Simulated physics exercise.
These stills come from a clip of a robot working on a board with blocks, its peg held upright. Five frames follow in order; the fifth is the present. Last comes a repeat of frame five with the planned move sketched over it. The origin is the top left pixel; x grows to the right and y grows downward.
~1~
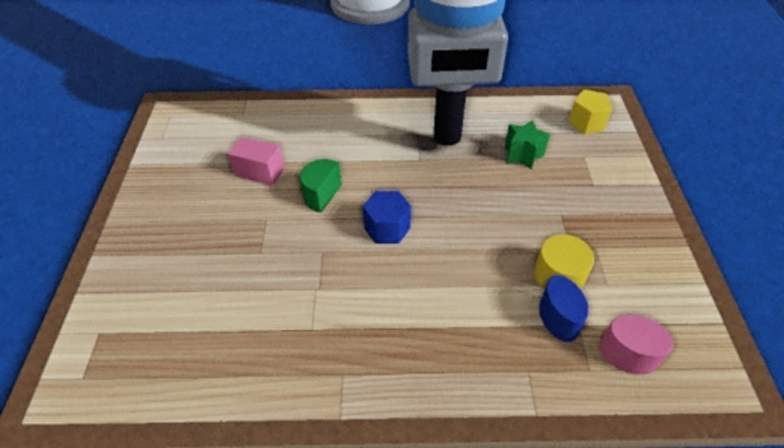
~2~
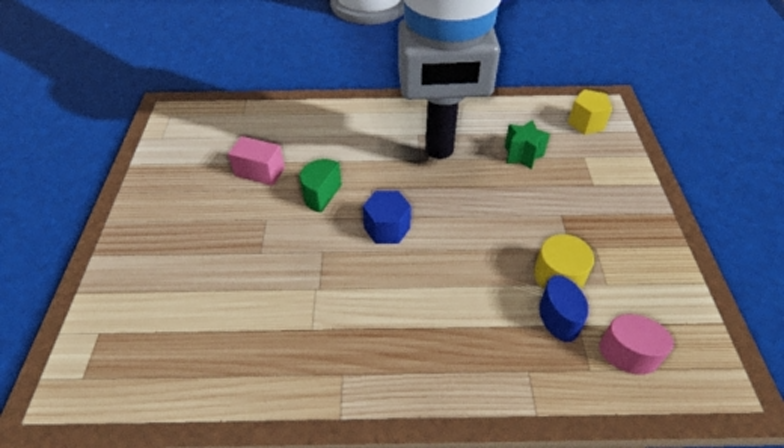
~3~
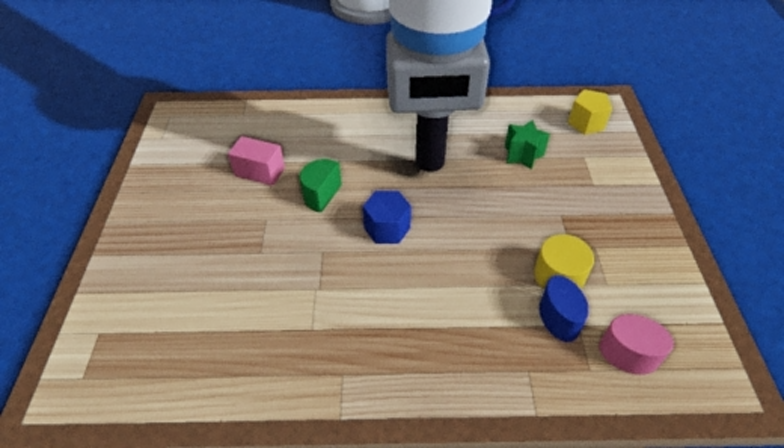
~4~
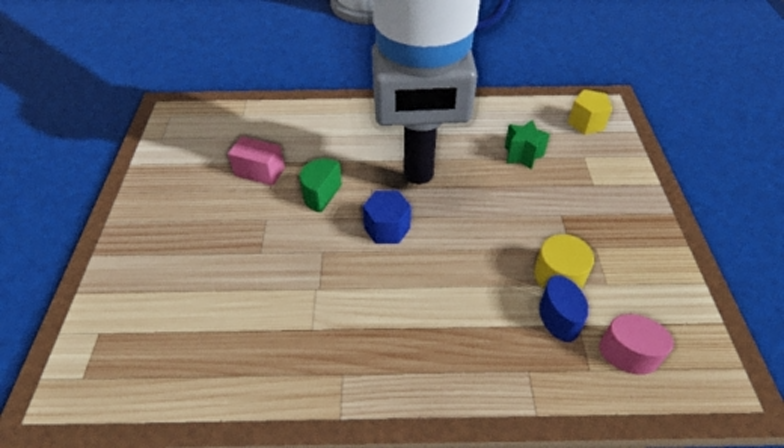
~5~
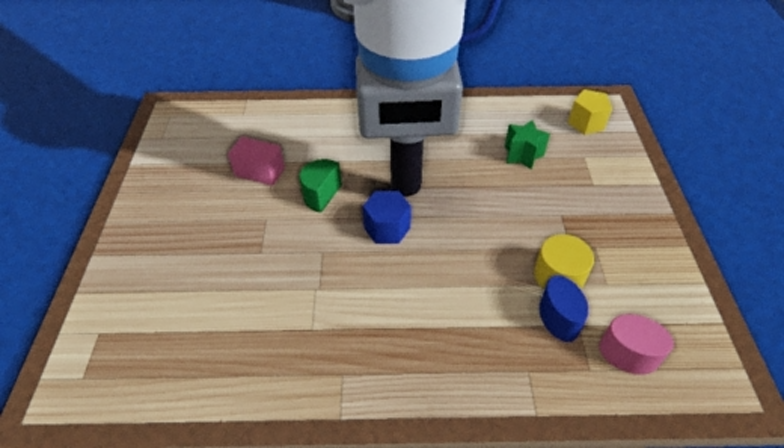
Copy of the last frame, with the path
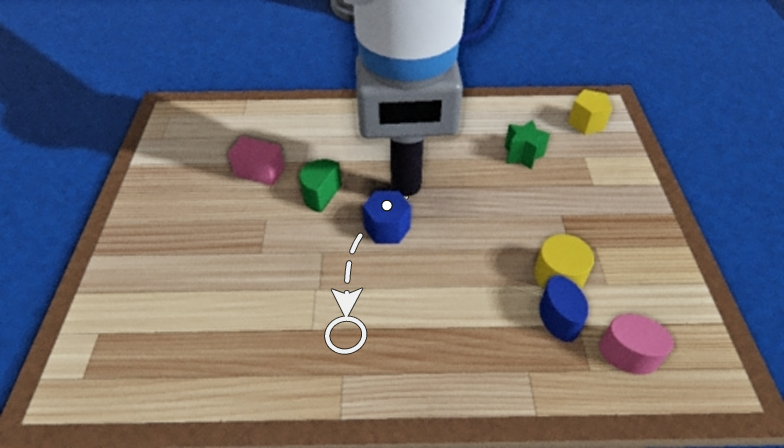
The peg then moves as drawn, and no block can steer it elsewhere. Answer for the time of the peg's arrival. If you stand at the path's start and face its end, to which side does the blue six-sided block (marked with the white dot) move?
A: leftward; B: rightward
I'll go with A - leftward.
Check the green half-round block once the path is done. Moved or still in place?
It is not moved.
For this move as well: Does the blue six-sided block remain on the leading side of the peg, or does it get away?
Fallen away.
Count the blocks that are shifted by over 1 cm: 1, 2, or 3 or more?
Going by the path, one block will move.
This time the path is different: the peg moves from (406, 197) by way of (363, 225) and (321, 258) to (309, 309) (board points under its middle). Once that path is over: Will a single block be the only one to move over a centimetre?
Answer: Yes.
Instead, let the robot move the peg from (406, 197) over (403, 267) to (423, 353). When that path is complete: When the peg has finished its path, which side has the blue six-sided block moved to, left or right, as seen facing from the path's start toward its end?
Rightward.
Path on the board, from (406, 197) over (365, 229) and (347, 277) to (346, 335); the dot is on the blue six-sided block.
What follows on the original path. One third of the way, peg (364, 219); blue six-sided block (373, 236), turned 25° anticlockwise.
Two thirds of the way, peg (346, 267); blue six-sided block (383, 268), turned 75° anticlockwise.
At the end, peg (344, 325); green half-round block in place; blue six-sided block (387, 272), turned 90° anticlockwise.
